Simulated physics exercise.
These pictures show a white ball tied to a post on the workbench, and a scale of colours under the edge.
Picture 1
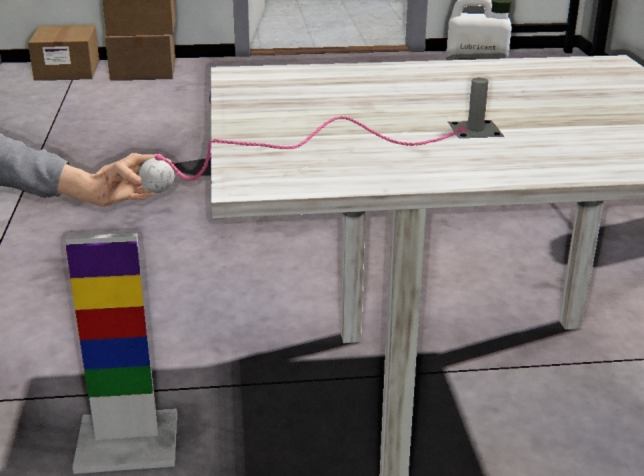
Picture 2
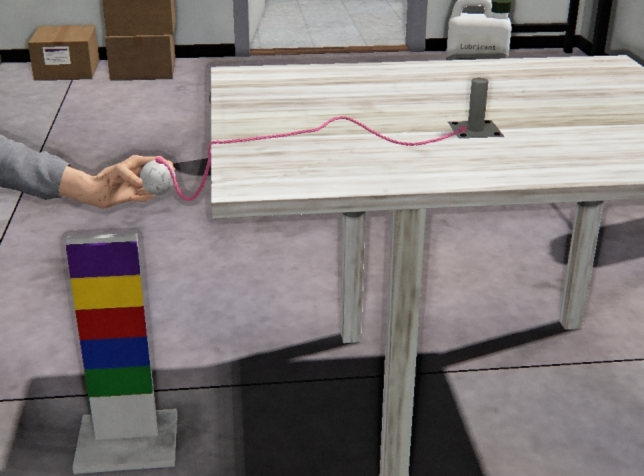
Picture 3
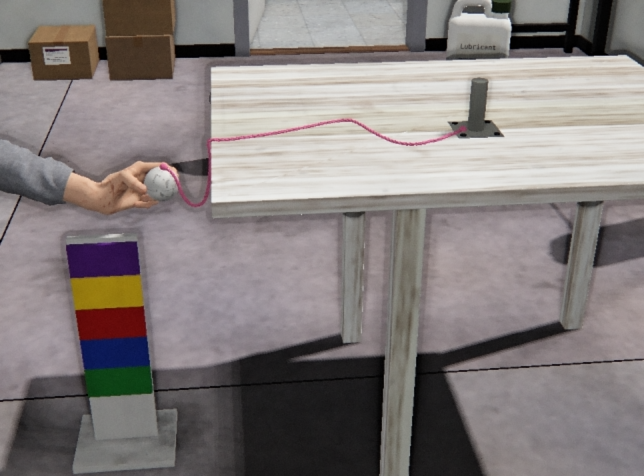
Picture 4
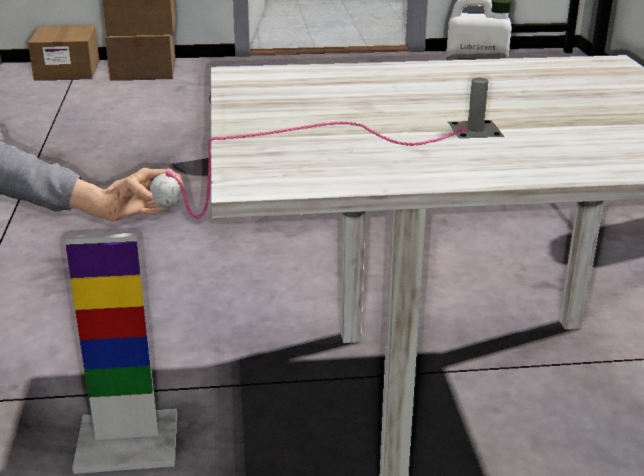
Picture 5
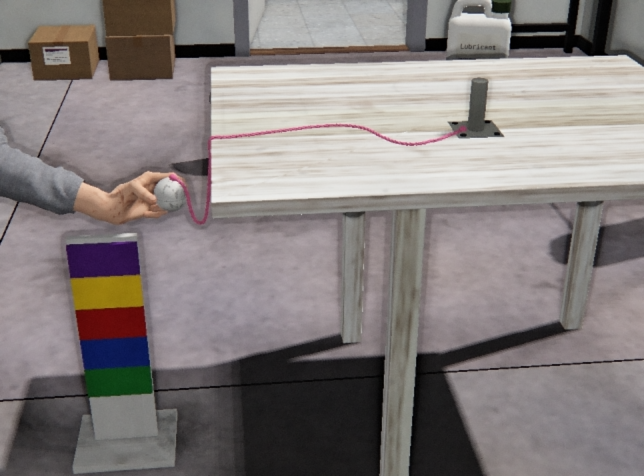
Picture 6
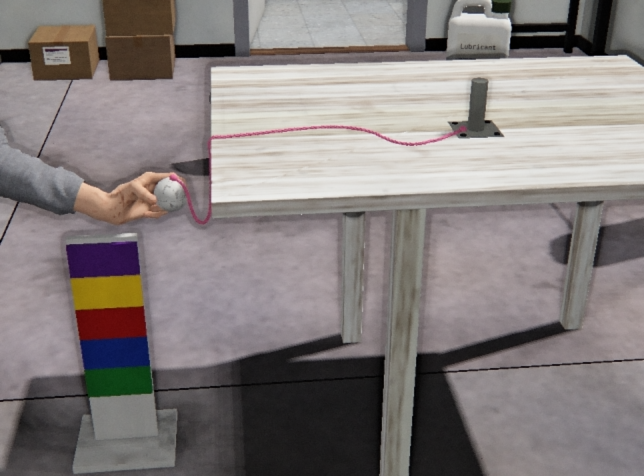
At a pale wooden workbench, a hand holding a white ball tied to a post by a pink cord shifts slightly right and downward beside the left edge, above a striped colour scale, then stays nearly still.
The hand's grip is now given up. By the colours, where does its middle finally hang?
At the red band.
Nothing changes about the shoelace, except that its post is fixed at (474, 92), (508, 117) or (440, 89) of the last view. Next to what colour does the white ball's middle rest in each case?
Taking each post in turn, it's yellow, then yellow, then red.
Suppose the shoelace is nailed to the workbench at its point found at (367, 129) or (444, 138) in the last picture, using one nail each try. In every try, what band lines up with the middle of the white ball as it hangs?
Try one: Yellow. Try two: Red.
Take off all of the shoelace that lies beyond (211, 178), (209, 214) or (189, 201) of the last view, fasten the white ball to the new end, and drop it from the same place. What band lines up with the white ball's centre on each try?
Going cut by cut, you'd get higher than all five, then purple, then yellow.
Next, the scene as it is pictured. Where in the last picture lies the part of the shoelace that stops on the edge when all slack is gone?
Near pixel (247, 135).
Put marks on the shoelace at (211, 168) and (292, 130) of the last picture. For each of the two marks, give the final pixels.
The first settles around (212, 202), the second around (258, 137).
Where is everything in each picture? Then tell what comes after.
In the first picture, white ball (157, 176); purple (103, 261); yellow (107, 293); red (111, 324); blue (115, 354); green (119, 383).
In the second picture, white ball (158, 177); shoelace through (437, 140) (373, 132) (325, 124) (261, 138) (204, 180).
In the third picture, white ball (162, 184).
In the fourth picture, white ball (167, 191); shoelace through (437, 140) (373, 132) (308, 127) (234, 137) (208, 200).
In the fifth picture, white ball (171, 195).
In the sixth picture, white ball (171, 195); shoelace through (437, 140) (372, 132) (298, 129) (221, 137) (210, 208).
Soon after, ball near (239, 315); level with red.
After that, ball near (204, 326); level with red.
In the end, ball near (215, 326); level with red. Its centre hangs level with the red band.
